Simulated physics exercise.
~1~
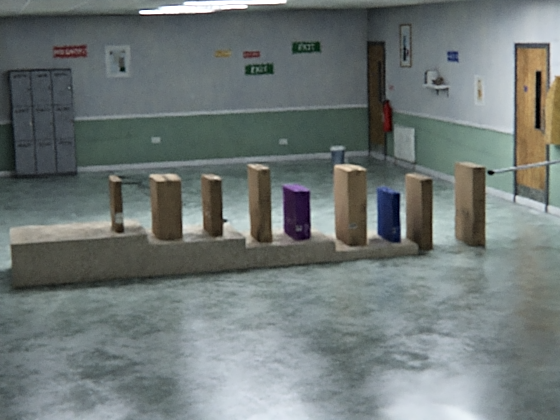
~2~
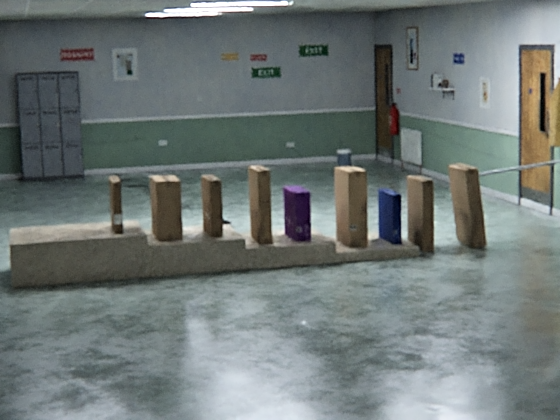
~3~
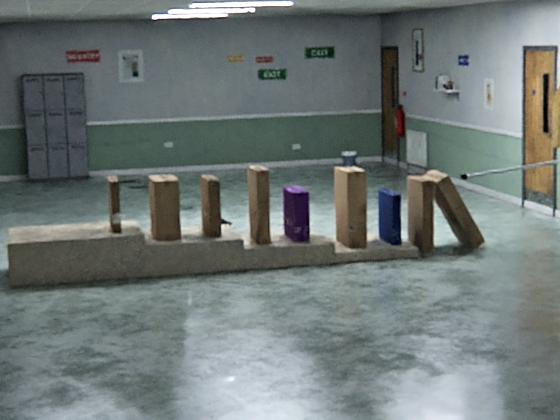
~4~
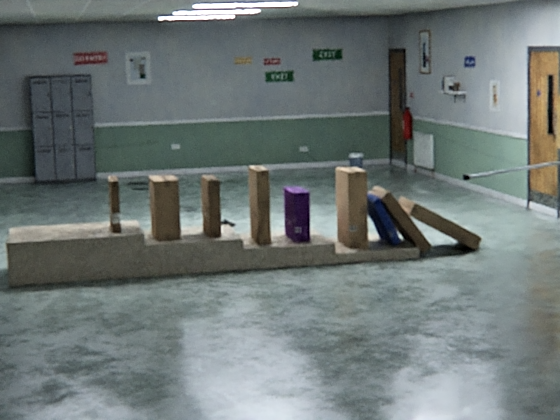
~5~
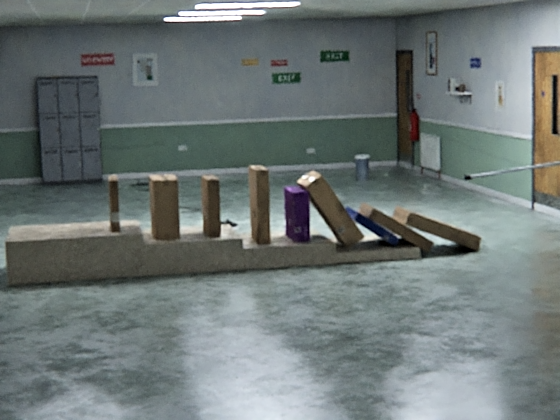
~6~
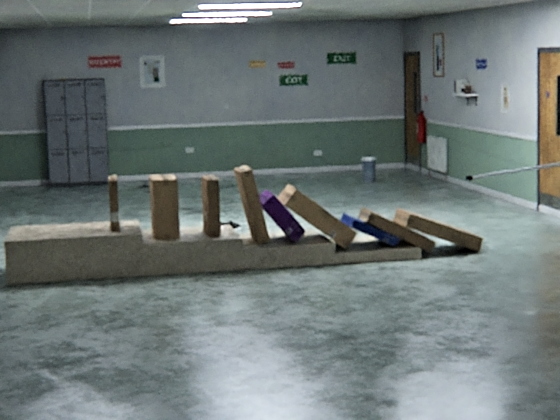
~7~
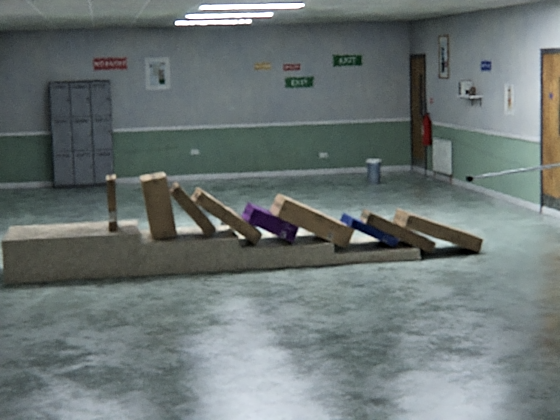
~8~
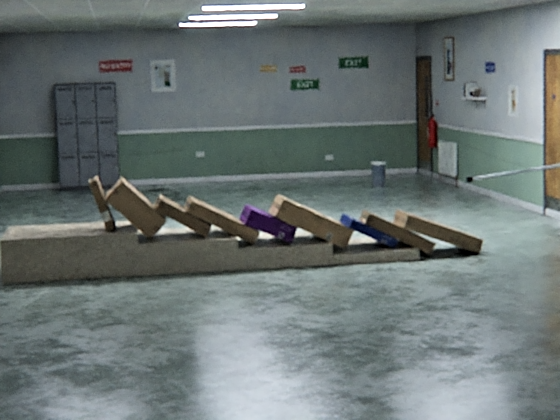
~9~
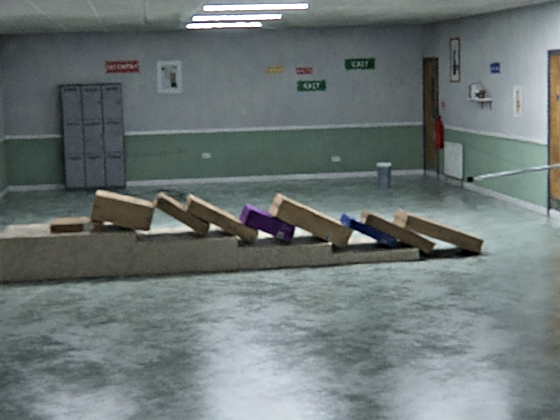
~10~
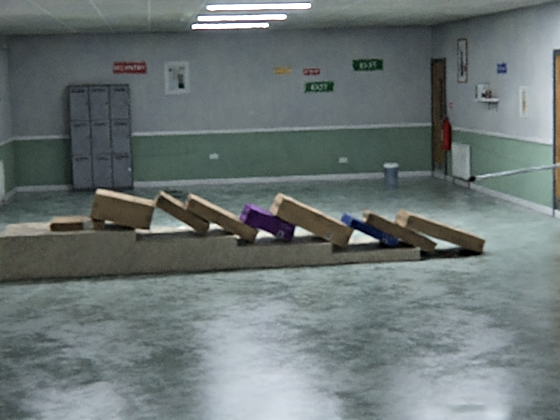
In a large room with grey lockers, a pole nudged the rightmost of nine upright cartons on low steps, and it tipped left into its neighbour, toppling the blue, the purple and all the others in turn until none was left standing.
